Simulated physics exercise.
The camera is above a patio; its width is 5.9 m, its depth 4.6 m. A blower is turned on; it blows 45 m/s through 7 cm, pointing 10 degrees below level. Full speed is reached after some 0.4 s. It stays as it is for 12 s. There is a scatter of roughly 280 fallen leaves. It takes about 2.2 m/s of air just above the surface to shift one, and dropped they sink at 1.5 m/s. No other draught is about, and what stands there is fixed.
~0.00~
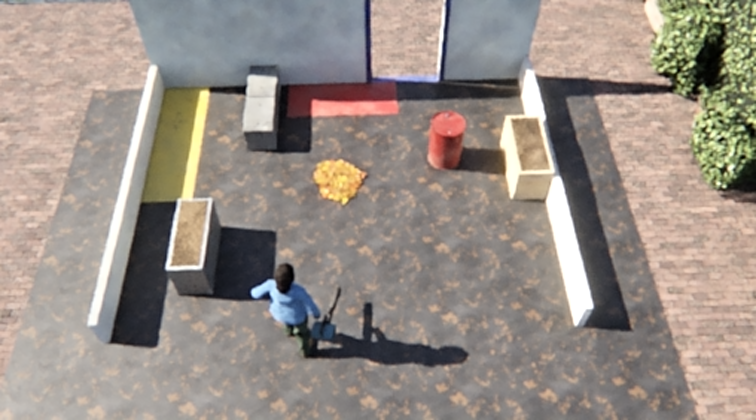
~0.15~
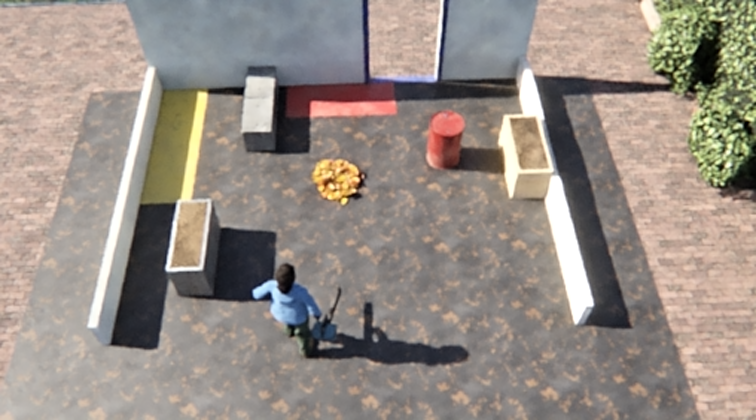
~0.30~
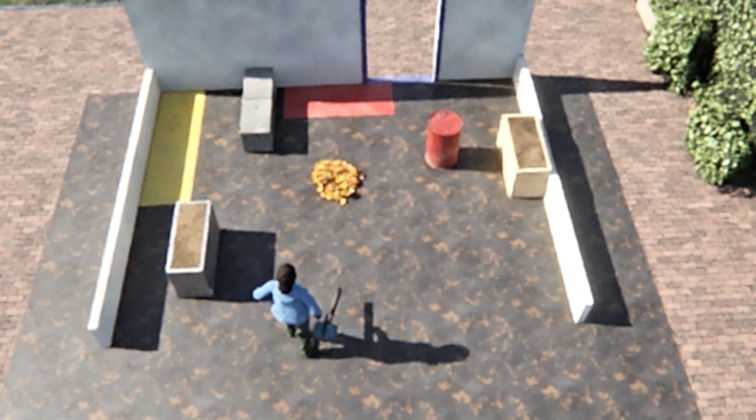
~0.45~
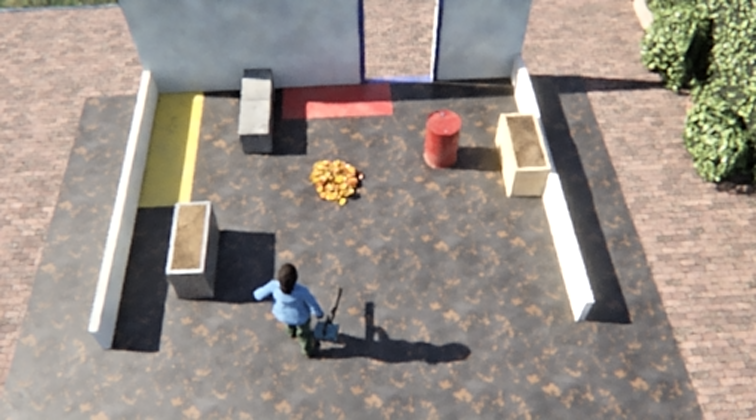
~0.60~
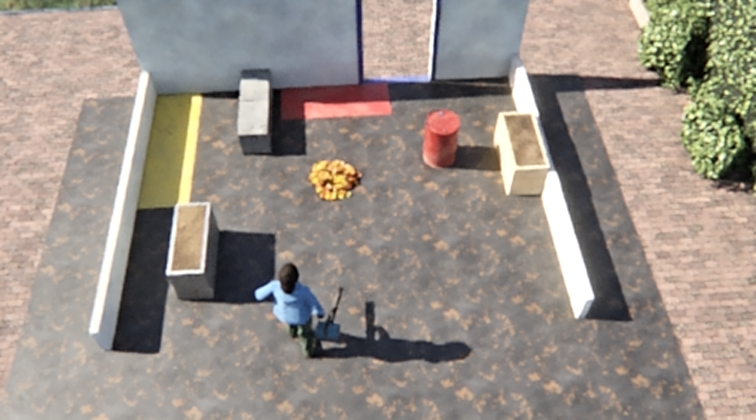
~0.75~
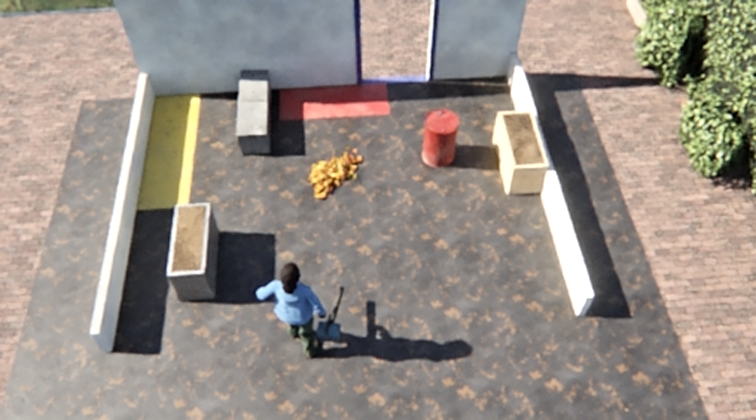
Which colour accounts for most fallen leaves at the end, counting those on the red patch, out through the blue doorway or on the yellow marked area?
The red one.
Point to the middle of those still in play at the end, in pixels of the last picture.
Around (310, 96).
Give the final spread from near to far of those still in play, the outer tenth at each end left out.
Roughly 0.8 m.
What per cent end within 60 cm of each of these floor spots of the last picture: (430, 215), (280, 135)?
In turn about 0 %, 30 %.
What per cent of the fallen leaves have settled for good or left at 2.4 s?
About 20 %.
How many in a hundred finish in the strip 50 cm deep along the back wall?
About 60 %.
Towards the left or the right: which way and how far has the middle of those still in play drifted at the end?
Towards the left, some 0.4 m.
After 2.4 s, 82 % are on the move or not yet settled, 0 % are on the yellow marked area, 5 % out through the blue doorway and 56 % on the red patch; the middle of those still in play is near (319, 108).
After 3.8 s, 62 % are on the move or not yet settled, 0 % are on the yellow marked area, 6 % out through the blue doorway and 69 % on the red patch; the middle of those still in play is near (312, 98).
After 6.6 s, 51 % are on the move or not yet settled, 0 % are on the yellow marked area, 7 % out through the blue doorway and 72 % on the red patch; the middle of those still in play is near (310, 96).
After 12.0 s, at the end, 0 % are on the yellow marked area, 8 % out through the blue doorway and 74 % on the red patch; the middle of those still in play is near (310, 96).
